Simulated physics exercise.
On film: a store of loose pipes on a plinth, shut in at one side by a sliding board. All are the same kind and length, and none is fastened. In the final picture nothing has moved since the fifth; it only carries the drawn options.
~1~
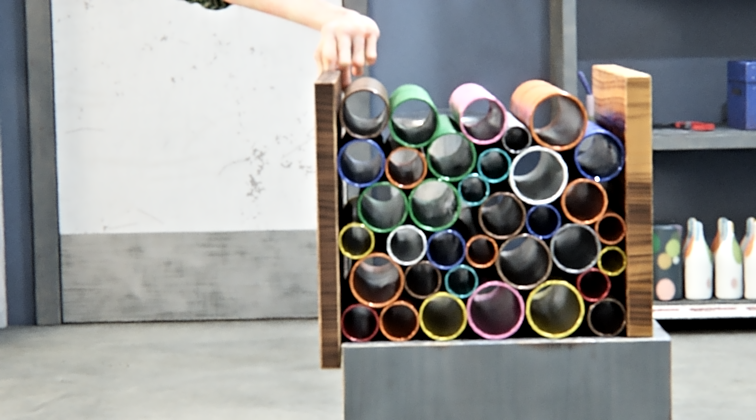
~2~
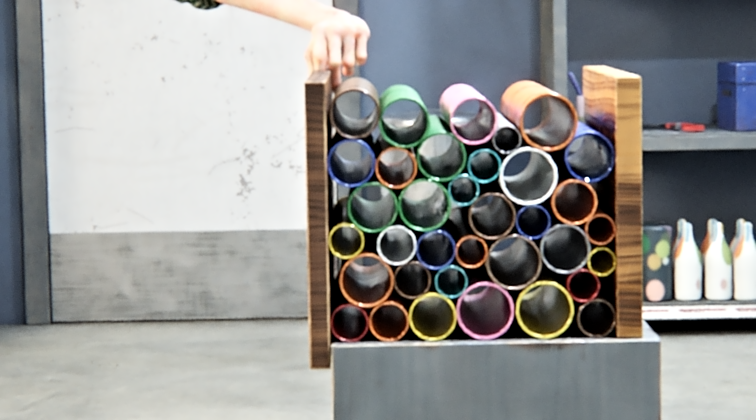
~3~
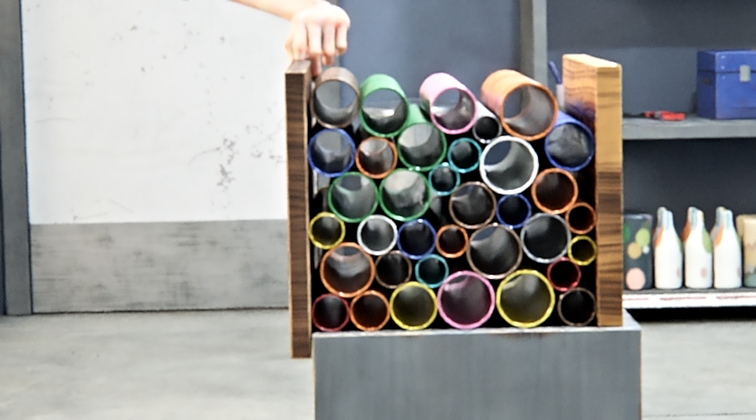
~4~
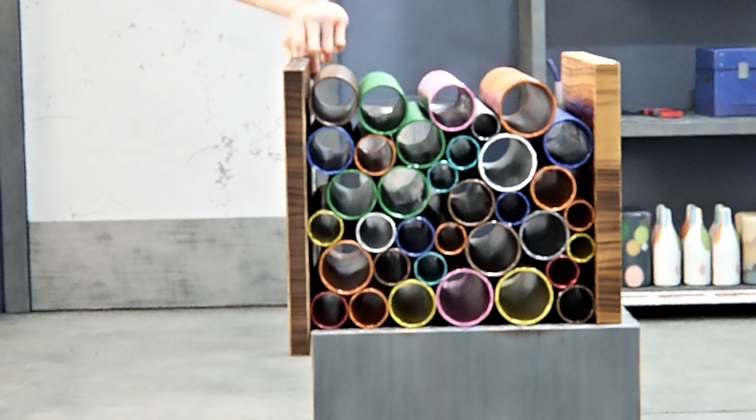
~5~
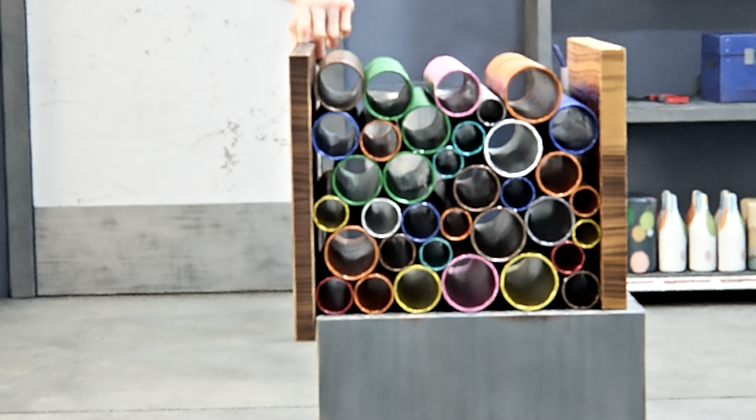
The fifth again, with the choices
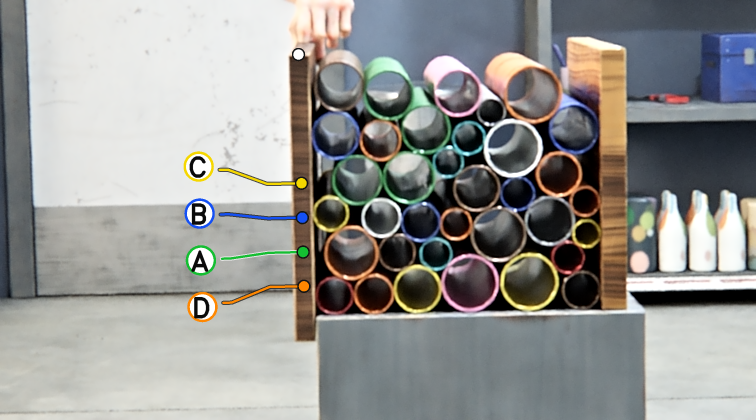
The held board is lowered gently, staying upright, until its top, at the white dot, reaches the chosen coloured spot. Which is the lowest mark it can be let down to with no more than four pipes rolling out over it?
Mark B is as low as it can go.
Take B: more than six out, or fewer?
It loses fewer than six.
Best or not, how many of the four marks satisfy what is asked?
Two of the four.
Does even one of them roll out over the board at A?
At A: Yes.
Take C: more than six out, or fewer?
Fewer than six.
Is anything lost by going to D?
Yes, at D.
On the copy, A at (303, 252); B at (302, 218); C at (301, 184); D at (304, 287); the white dot at (298, 54).
On B. First, top of the board (311, 128).
Then, top of the board (313, 212).
Finally, top of the board (313, 217), two out over the board.
By contrast, A more than four out over the board; C two out over the board; D more than four out over the board.
